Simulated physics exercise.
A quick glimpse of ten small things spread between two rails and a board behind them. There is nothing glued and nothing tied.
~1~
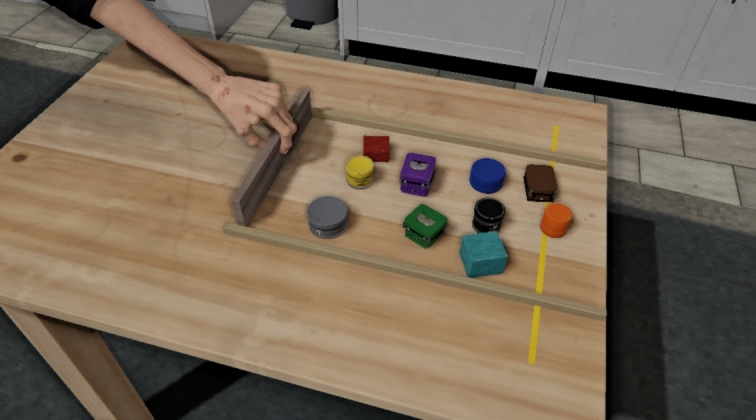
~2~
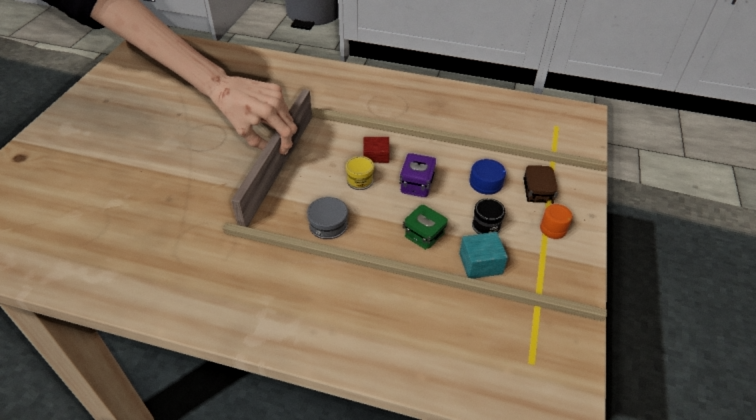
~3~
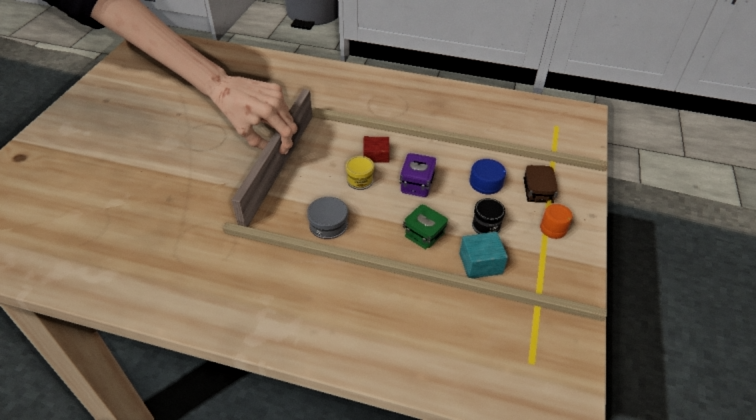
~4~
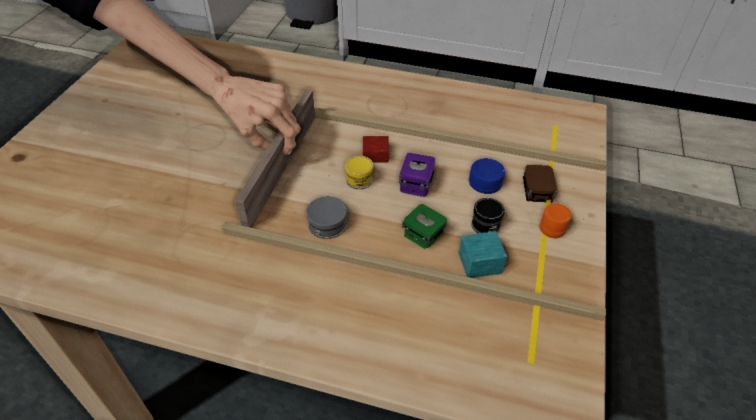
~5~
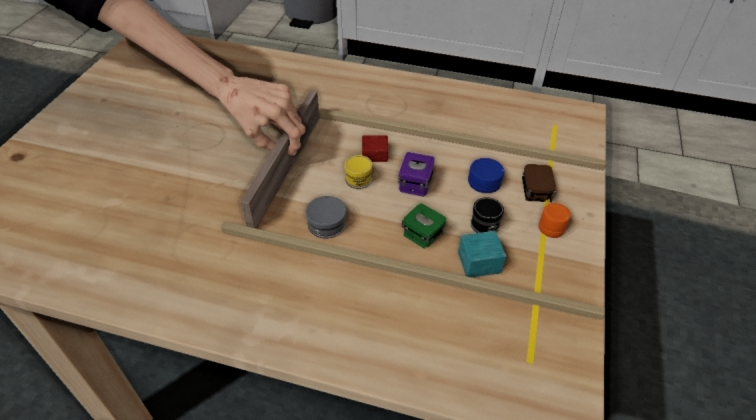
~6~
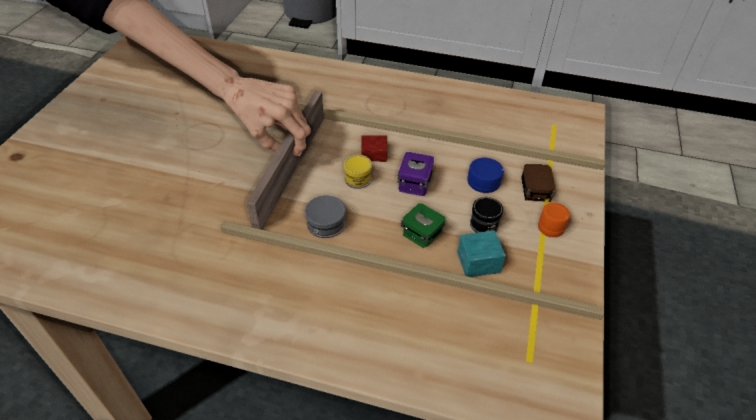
A hand slides an upright board slightly right toward ten small objects, which stay still.
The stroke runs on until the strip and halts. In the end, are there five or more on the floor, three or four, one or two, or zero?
There are one or two on the floor.
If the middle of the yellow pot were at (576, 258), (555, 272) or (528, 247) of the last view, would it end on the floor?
Try one it is not knocked off; try two it goes off the edge; try three it is not knocked off.
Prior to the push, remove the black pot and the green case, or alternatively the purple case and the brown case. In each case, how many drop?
That gives 1 for the first pair taken away and 1 for the second.
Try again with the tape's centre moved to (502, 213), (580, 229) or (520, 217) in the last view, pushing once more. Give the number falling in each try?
The counts come to 0, then 6, then 0.
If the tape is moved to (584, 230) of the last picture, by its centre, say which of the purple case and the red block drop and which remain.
Purple case - gone; red block - safe.
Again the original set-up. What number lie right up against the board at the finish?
It is in contact with 4.
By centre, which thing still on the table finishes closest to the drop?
Turquoise block.
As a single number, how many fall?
2.
A little later, none off yet; orange lid at rest near (554, 220); brown case at rest near (538, 183); turquoise block at rest near (481, 254).
Next, none off yet; orange lid at rest near (554, 220); brown case at rest near (547, 183); turquoise block shifted about its own width near (512, 263).
When it is over, the number that fall off is one or two; down, brown case and orange lid.
